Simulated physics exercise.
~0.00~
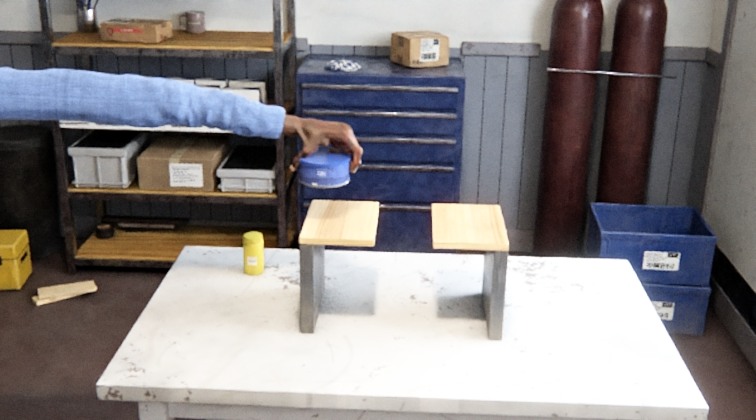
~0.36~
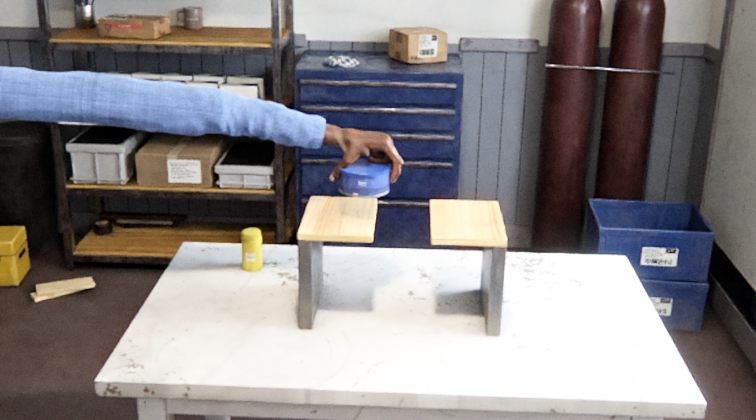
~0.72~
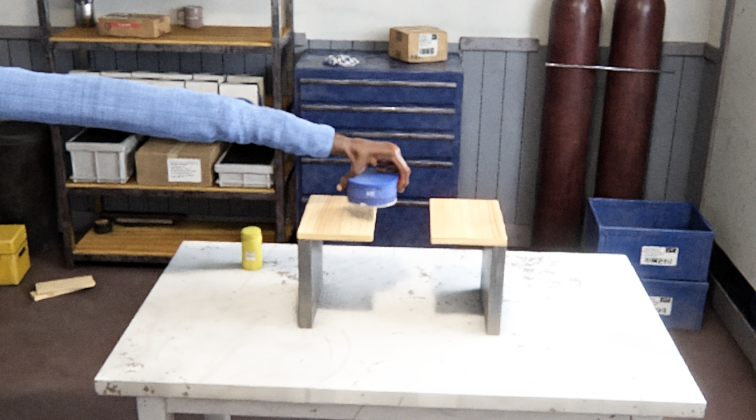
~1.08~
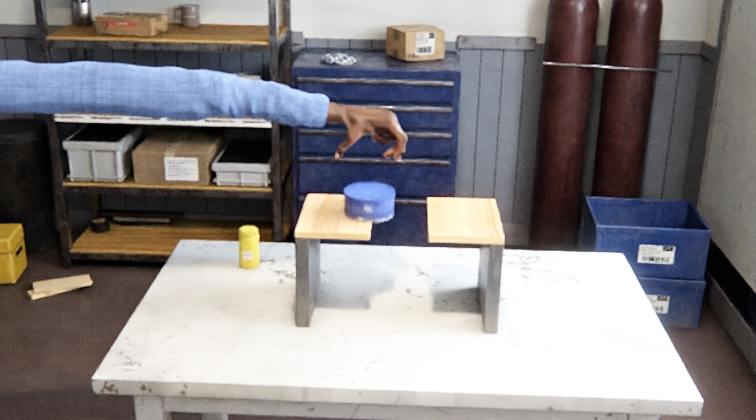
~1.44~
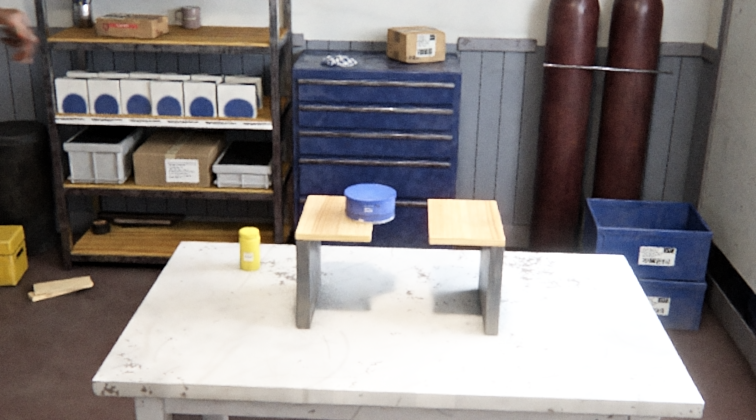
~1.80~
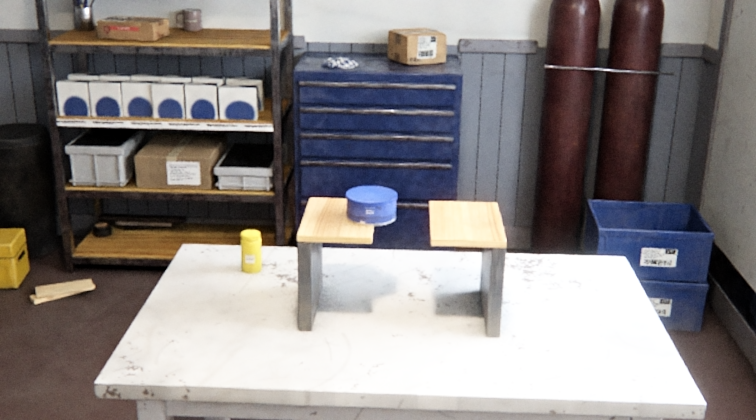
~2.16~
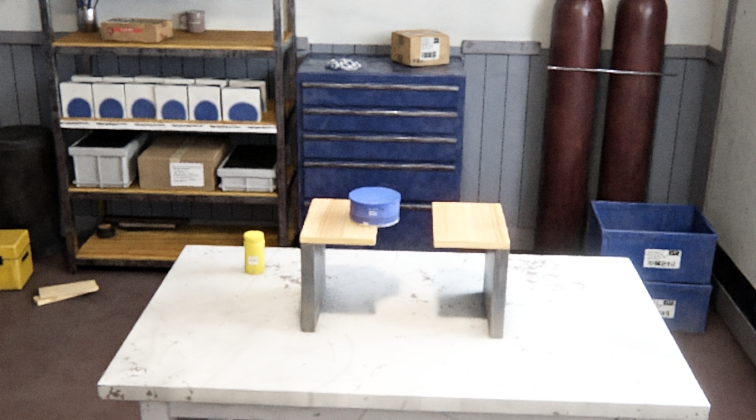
A blue tub hangs from a hand in a blue sleeve, reaching in from the left over two small wooden-topped ledges on a white table. The slightly swaying view faces a workshop with shelves, a blue drawer cabinet, dark red cylinders and blue bins, and a yellow shaker stands left of the ledges. The hand carries the tub right, then lowers it at the inner edge of the left ledge. It lets go and draws back out to the left. The tub stays lodged on top, partly over the gap, while the shaker remains in place.
